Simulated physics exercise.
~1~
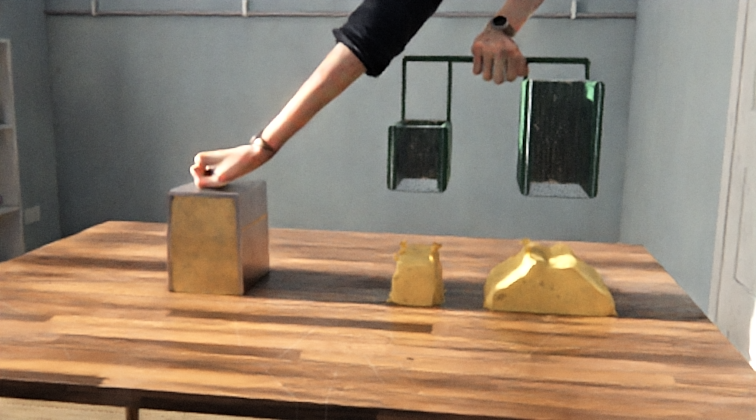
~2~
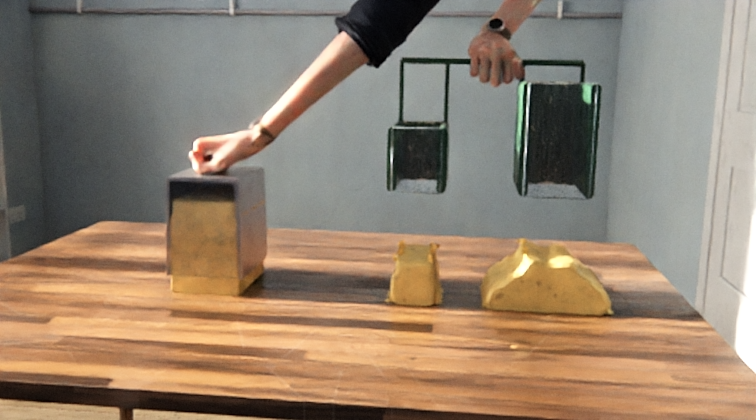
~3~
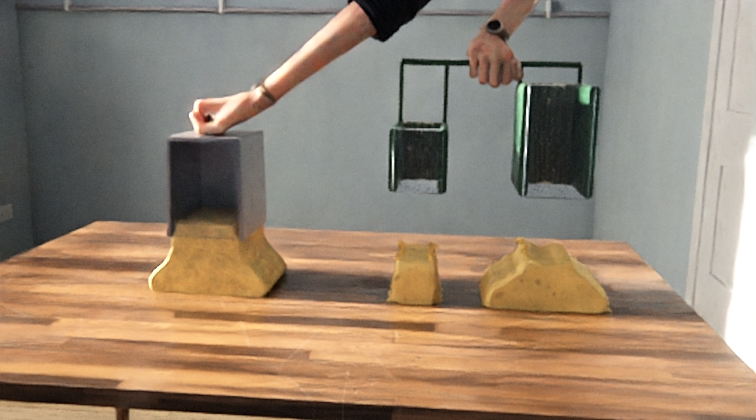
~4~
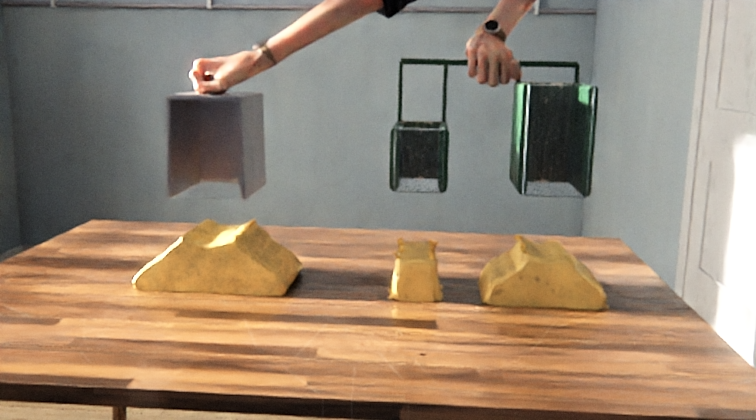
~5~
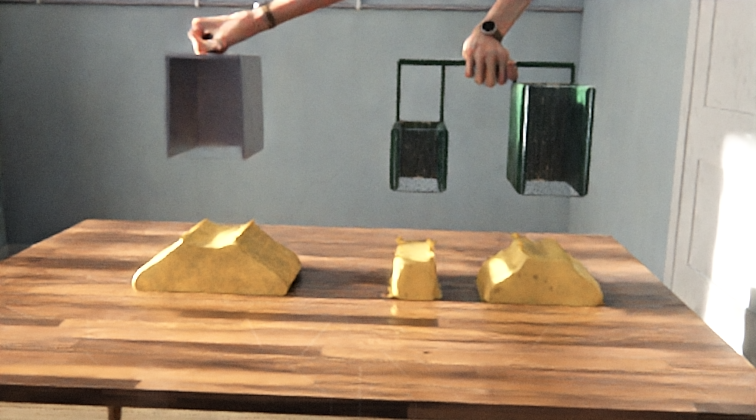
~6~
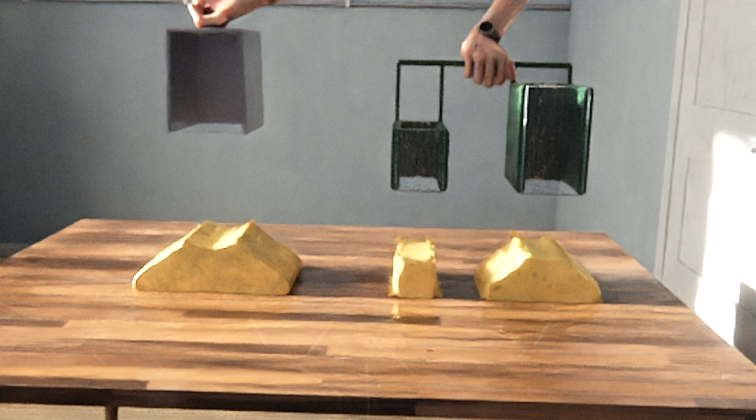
A grey box-shaped tin is lifted by a hand off a yellow block on a wooden table, and the block slumps and spreads into a low, wide mound beside two smaller yellow lumps, while another hand holds a green double frame above them and the tin ends well clear.
